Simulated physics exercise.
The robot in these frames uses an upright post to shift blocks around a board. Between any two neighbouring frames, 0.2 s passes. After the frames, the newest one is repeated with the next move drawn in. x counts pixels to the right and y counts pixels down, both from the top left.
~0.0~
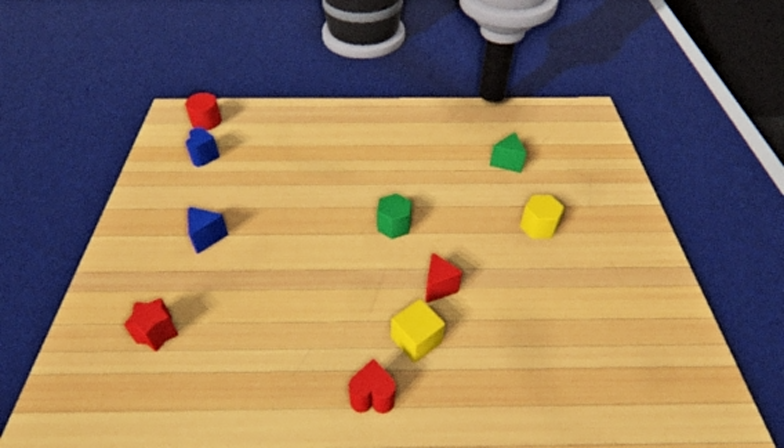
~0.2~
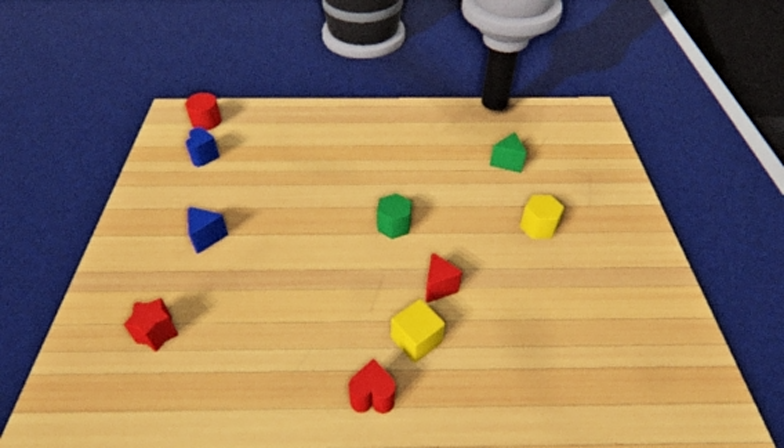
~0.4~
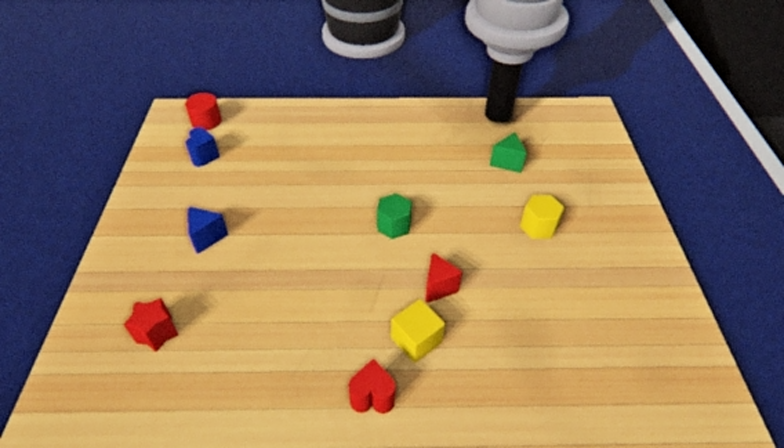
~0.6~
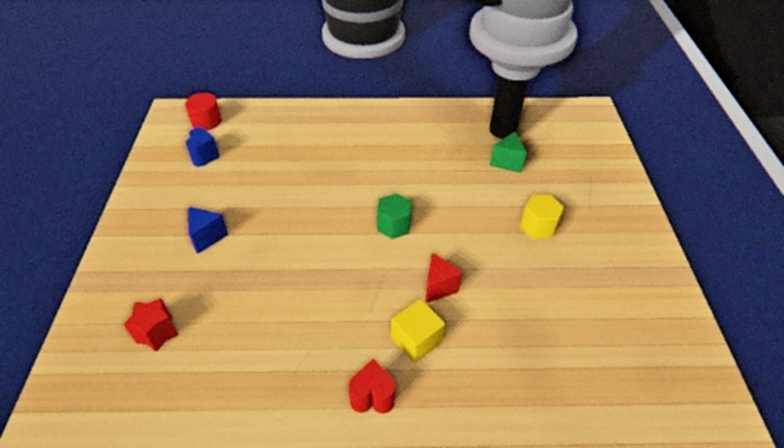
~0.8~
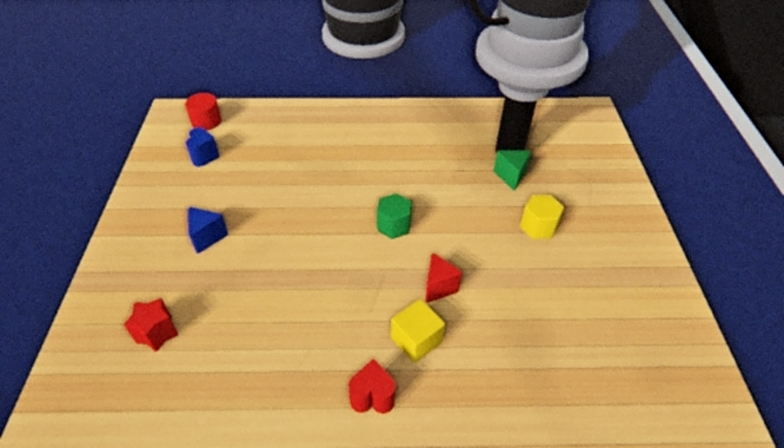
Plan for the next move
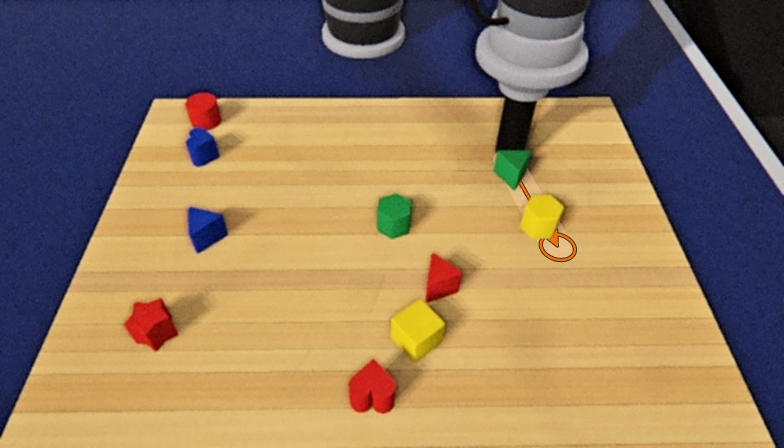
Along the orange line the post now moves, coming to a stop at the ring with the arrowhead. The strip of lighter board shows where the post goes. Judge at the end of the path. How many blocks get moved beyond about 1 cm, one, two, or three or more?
Two blocks shift.
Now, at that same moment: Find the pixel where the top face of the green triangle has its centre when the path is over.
It is going to be at (521, 209).
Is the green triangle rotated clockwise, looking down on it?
Yes, that is what happens.
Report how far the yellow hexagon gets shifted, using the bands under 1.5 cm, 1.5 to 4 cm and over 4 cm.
That block covers upwards of 4 cm.
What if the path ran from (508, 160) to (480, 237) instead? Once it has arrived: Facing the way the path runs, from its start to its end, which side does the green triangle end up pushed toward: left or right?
Out to the left.
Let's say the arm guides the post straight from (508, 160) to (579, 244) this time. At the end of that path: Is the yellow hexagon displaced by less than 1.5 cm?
Going by the path, no.
The drawn path runs from (508, 160) directly to (558, 247).
The first path, step by step. One third of the way, post at (525, 178); green triangle at (527, 185), turned 25° clockwise.
Two thirds of the way, post at (542, 207); green triangle at (520, 205), turned 40° clockwise; yellow hexagon at (552, 222), turned 30° anticlockwise.
At the end, post at (561, 238); green triangle at (521, 209), turned 70° clockwise; yellow hexagon at (559, 254).
